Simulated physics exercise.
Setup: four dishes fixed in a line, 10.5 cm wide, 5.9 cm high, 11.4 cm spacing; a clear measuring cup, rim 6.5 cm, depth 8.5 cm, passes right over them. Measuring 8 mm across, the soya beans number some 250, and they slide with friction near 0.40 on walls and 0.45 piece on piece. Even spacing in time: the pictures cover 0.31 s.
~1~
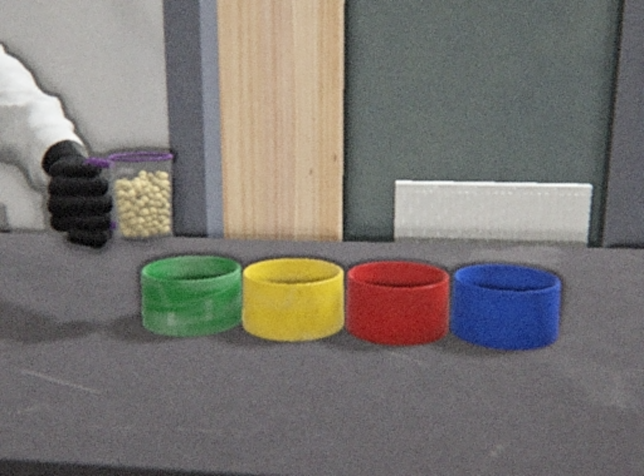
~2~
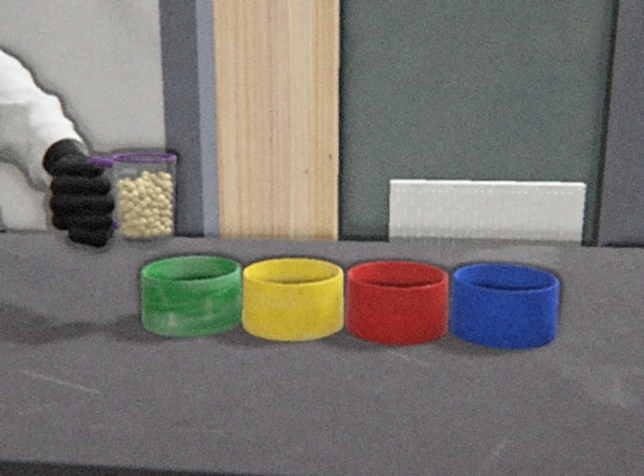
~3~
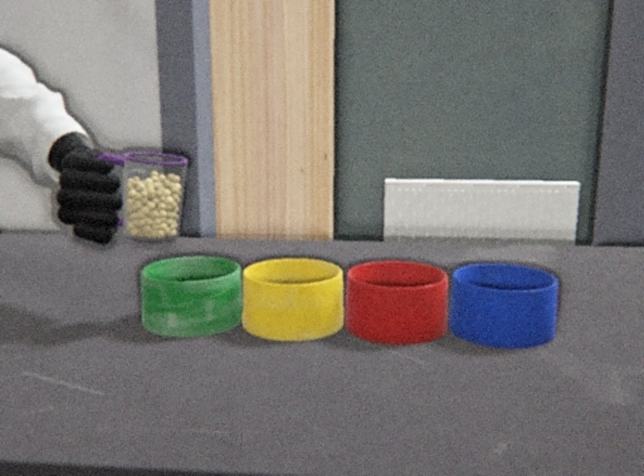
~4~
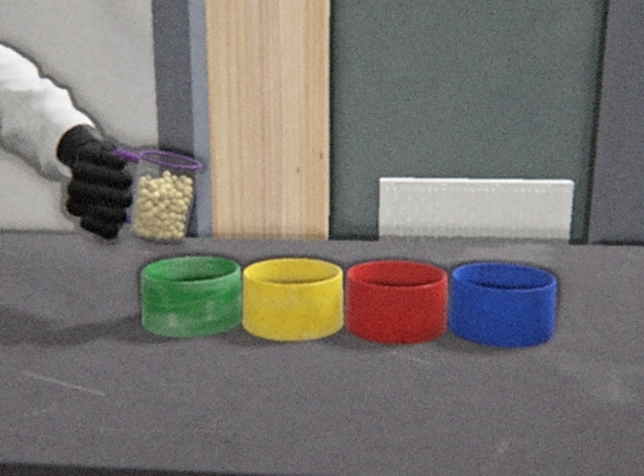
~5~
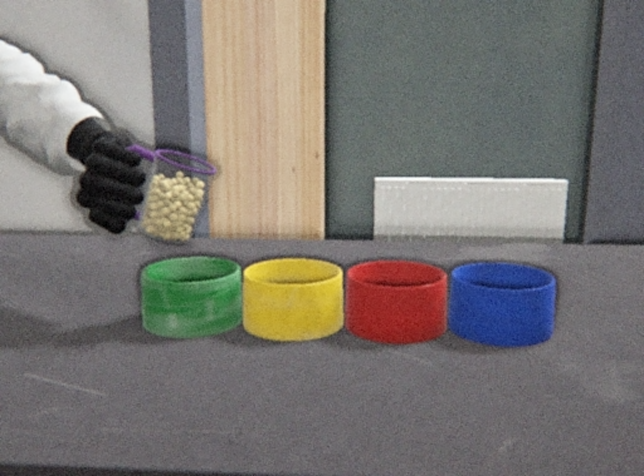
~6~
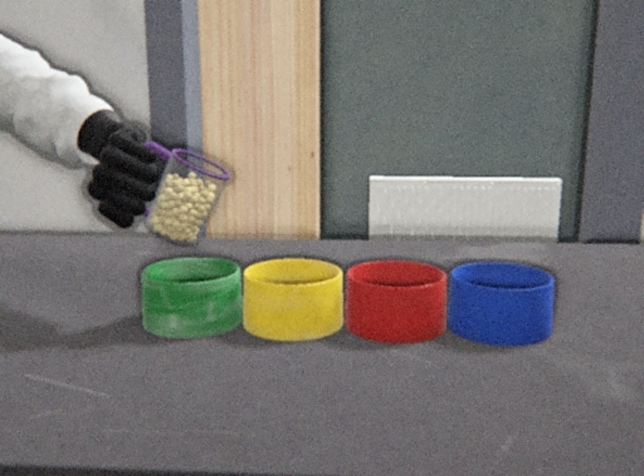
In the video, a black-gloved hand holds a clear measuring cup of pale beans behind a row of green, yellow, red and blue dishes, moving it slightly to the right while gradually tilting it rightward.
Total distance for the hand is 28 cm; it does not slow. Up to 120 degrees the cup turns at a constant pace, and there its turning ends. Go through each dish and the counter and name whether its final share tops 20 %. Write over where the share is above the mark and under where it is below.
Red dish: Over; blue dish: Under; green dish: Under; yellow dish: Under; counter: Under.
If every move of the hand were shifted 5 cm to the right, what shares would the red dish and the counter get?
In that case, red: 30; counter: 10.
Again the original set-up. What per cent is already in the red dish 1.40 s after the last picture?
Share at that time: Approx. 90 per cent.
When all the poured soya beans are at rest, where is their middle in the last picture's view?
Near (409, 311).
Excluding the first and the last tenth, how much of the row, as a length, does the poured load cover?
Roughly 8 cm.
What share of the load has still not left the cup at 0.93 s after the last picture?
Roughly 55 per cent, I'd say.
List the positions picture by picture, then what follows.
The first frame shows cup at (143, 196), tilt 0 degrees, lip at (170, 158), moved 0.0 cm; middle of the pieces at (144, 209); green dish at (192, 269); yellow dish at (293, 272); red dish at (398, 275); blue dish at (506, 278).
The second frame shows cup at (145, 197), tilt 2 degrees, lip at (173, 159), moved 0.3 cm; middle of the pieces at (146, 210).
The third frame shows cup at (153, 197), tilt 7 degrees, lip at (185, 162), moved 1.3 cm; middle of the pieces at (153, 210).
The fourth frame shows cup at (164, 198), tilt 13 degrees, lip at (200, 167), moved 2.5 cm; middle of the pieces at (162, 211).
The fifth frame shows cup at (175, 199), tilt 19 degrees, lip at (214, 172), moved 3.7 cm; middle of the pieces at (171, 211).
The sixth frame shows cup at (186, 199), tilt 26 degrees, lip at (228, 178), moved 4.9 cm; middle of the pieces at (181, 211); green dish at (191, 271); yellow dish at (293, 272); red dish at (396, 274); blue dish at (502, 276).
Then, 0.56 s after the last picture, tilt 84 degrees; cup holds 100 %.
Then, 0.93 s after the last picture, tilt 120 degrees; cup holds 55 %, red 45 %.
Then, 1.40 s after the last picture, tilt 120 degrees; cup holds 0 %, red 90 %, blue 5 %.
In the end, red 90 %, blue 5 %, green 0 %, yellow 0 %, counter 5 %.
